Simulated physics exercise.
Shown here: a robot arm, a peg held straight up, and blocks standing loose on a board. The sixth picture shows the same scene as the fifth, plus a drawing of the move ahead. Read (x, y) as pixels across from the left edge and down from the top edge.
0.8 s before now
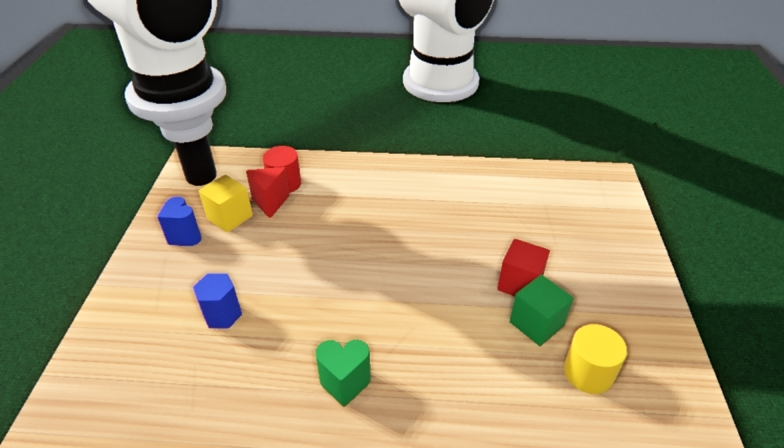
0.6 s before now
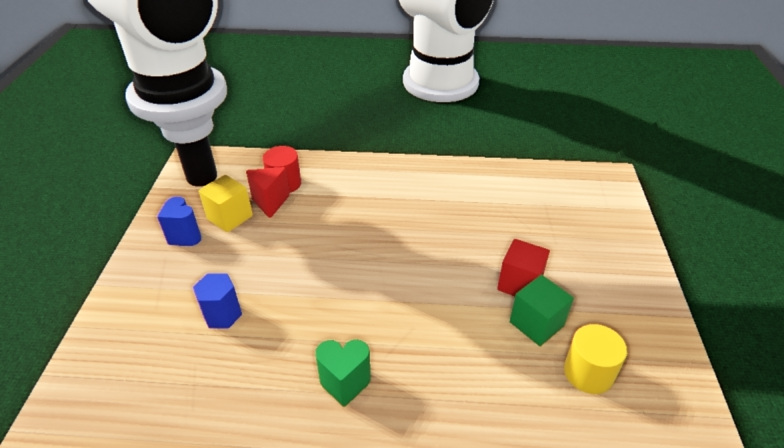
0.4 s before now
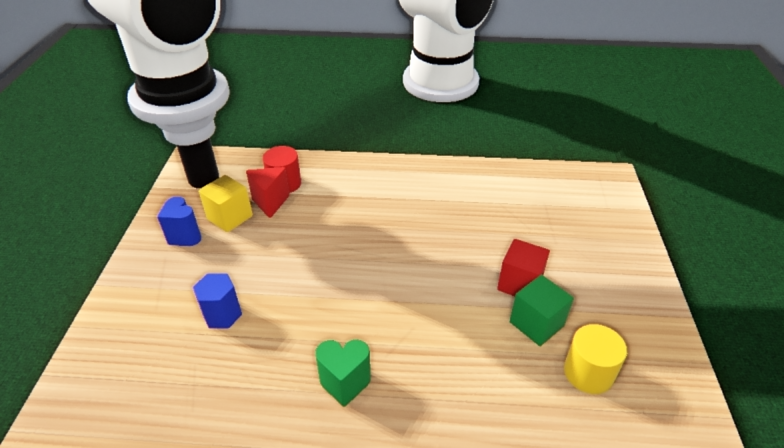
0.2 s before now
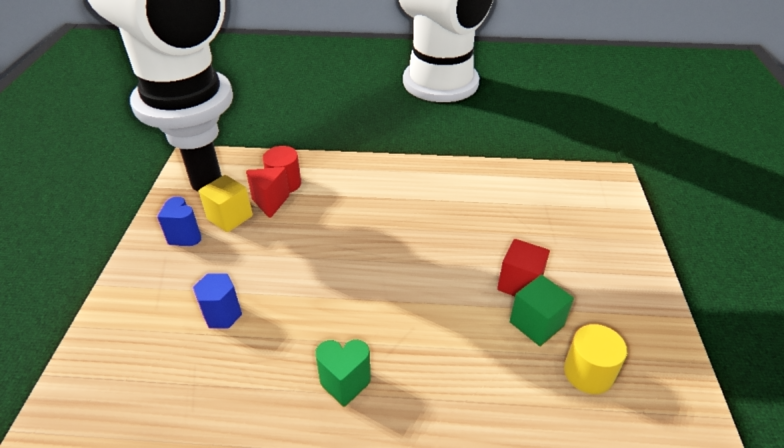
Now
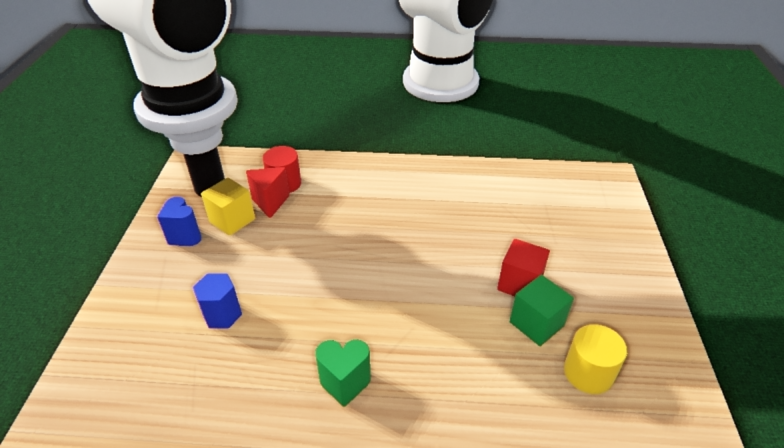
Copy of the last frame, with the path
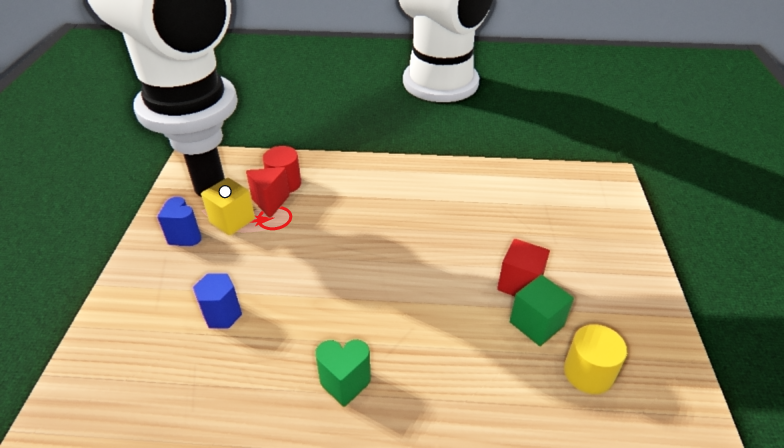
A white robot arm holding a black peg upright stands at the far left of a pale wooden board on a green surface, seen from above at an angle by a still camera. Blue, yellow and red blocks sit near the peg, a green heart lies nearer, and red, green and yellow blocks rest at right. The arm edges slightly right and nearer, and the yellow block beside the peg shifts barely.
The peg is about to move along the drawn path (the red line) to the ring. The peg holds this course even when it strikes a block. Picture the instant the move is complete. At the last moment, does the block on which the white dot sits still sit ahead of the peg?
No, that is not how it ends up.
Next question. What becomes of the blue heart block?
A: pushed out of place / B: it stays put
The answer is B.
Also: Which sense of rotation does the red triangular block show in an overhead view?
I'd predict that, seen from above, the red triangular block rotates counter-clockwise.
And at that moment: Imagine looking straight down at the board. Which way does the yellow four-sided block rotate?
Viewed from overhead, the yellow four-sided block winds up turned clockwise.
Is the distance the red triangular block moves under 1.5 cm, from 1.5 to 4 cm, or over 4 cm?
I'd go with 1.5 to 4 cm for this block.
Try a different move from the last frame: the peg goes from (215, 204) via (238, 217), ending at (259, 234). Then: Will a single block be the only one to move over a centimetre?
The answer is yes.
Drawn move, from (215, 204) over (228, 216) and (249, 221) to (275, 218); the dot is on the yellow four-sided block.
What follows on the original path. Halfway along, peg at (234, 206); yellow four-sided block at (245, 211), turned 15° clockwise.
At the end, peg at (272, 203); blue heart block still; yellow four-sided block at (253, 215), turned 35° clockwise; red triangular block at (282, 172), turned 25° anticlockwise; red cylinder at (283, 152).
